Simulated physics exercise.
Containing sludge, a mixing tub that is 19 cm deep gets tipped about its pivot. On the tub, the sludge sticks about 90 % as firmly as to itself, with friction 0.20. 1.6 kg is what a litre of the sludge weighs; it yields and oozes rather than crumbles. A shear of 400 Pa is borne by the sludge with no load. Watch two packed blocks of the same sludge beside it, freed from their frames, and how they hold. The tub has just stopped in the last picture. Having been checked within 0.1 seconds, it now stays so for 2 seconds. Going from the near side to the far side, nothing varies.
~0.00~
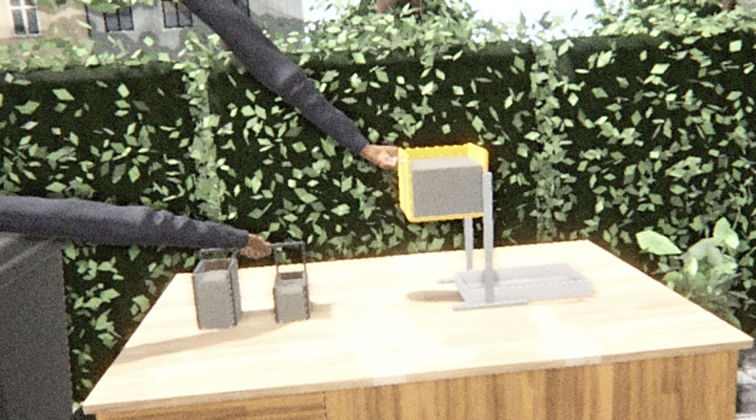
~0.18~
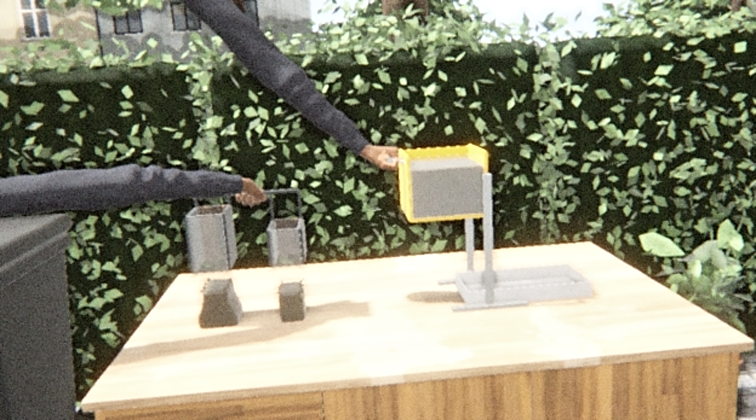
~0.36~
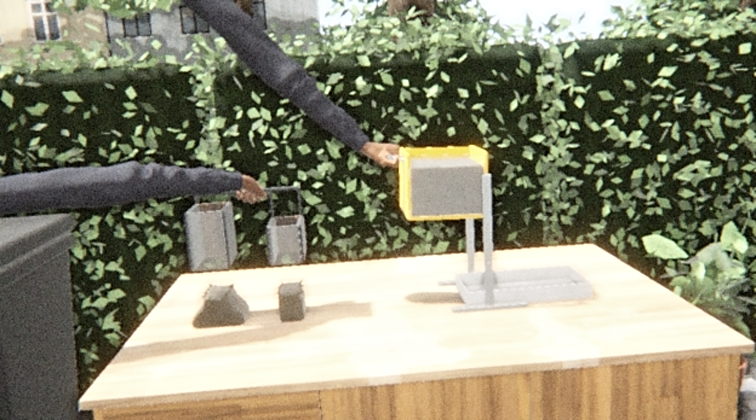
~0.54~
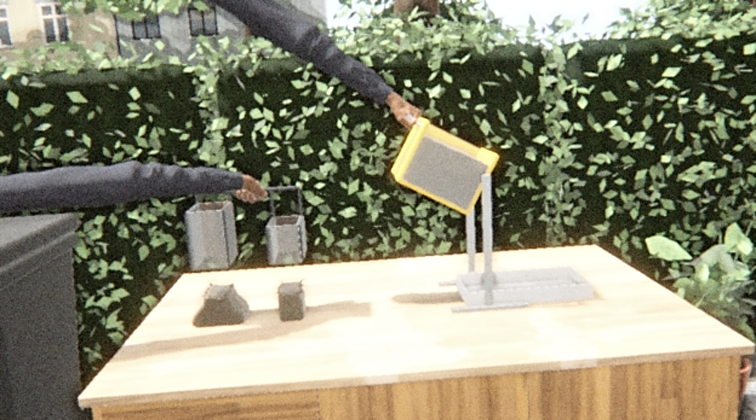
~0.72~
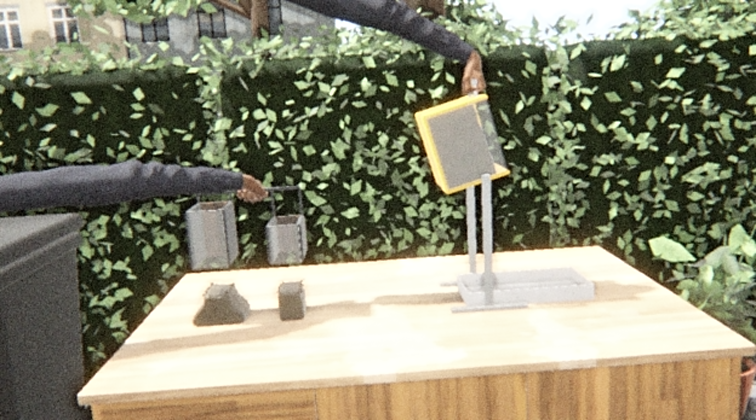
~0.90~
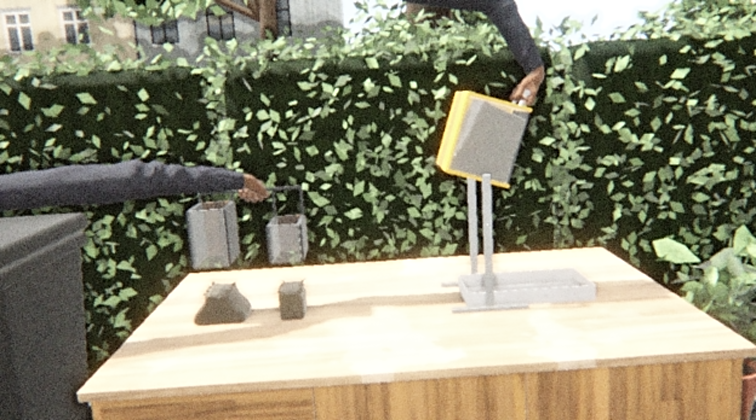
Two open casings are lifted by an arm off a pair of dark grey blocks, the left one slumping lower and wider; then another arm turns a yellow-edged tub of grey sludge clockwise on its stand past upright.
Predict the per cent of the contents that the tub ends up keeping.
The tub ends up keeping roughly 19 %.
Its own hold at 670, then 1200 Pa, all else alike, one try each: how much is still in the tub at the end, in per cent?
In that order: 30 %, 100 %.
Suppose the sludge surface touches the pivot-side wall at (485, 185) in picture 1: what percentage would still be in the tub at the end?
About 35 per cent.
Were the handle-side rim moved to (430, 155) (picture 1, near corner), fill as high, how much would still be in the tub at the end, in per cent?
About 30 % stays in the tub.
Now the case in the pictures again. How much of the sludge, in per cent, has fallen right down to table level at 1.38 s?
Near 75 %.
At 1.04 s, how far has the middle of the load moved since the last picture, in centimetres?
Something like 12 cm, I'd say.
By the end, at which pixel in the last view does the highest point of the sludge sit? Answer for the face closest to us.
Highest point: Approx. (478, 162).
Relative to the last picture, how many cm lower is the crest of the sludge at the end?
About 17 cm.
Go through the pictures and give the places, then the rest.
Handle-side rim at (410, 158), tilt 0 degrees; highest point of the sludge at (413, 170); test blocks 15 cm, 9.6 cm high (left to right), in the first frame.
Handle-side rim at (410, 158), tilt 0 degrees; highest point of the sludge at (413, 170); test blocks 12 cm, 9.3 cm high (left to right), in the second frame.
Handle-side rim at (410, 156), tilt 2 degrees; highest point of the sludge at (418, 168); test blocks 10 cm, 9.2 cm high (left to right), in the third frame.
Handle-side rim at (429, 123), tilt 29 degrees; highest point of the sludge at (423, 137); test blocks 10 cm, 9.2 cm high (left to right), in the fourth frame.
Handle-side rim at (486, 99), tilt 75 degrees; highest point of the sludge at (469, 106); test blocks 10 cm, 9.2 cm high (left to right), in the fifth frame.
Handle-side rim at (530, 112), tilt 108 degrees; highest point of the sludge at (484, 103); test blocks 10 cm, 9.2 cm high (left to right), in the sixth frame.
By 1.04 s, the tub is at 108 degrees and holds 44 %.
By 1.21 s, the tub is at 108 degrees and holds 22 %.
By 1.38 s, the tub is at 108 degrees and holds 19 %.
By 1.55 s, the tub is at 108 degrees and holds 19 %.
By 2.90 s, at the end, the tub is at 108 degrees and holds 19 %.
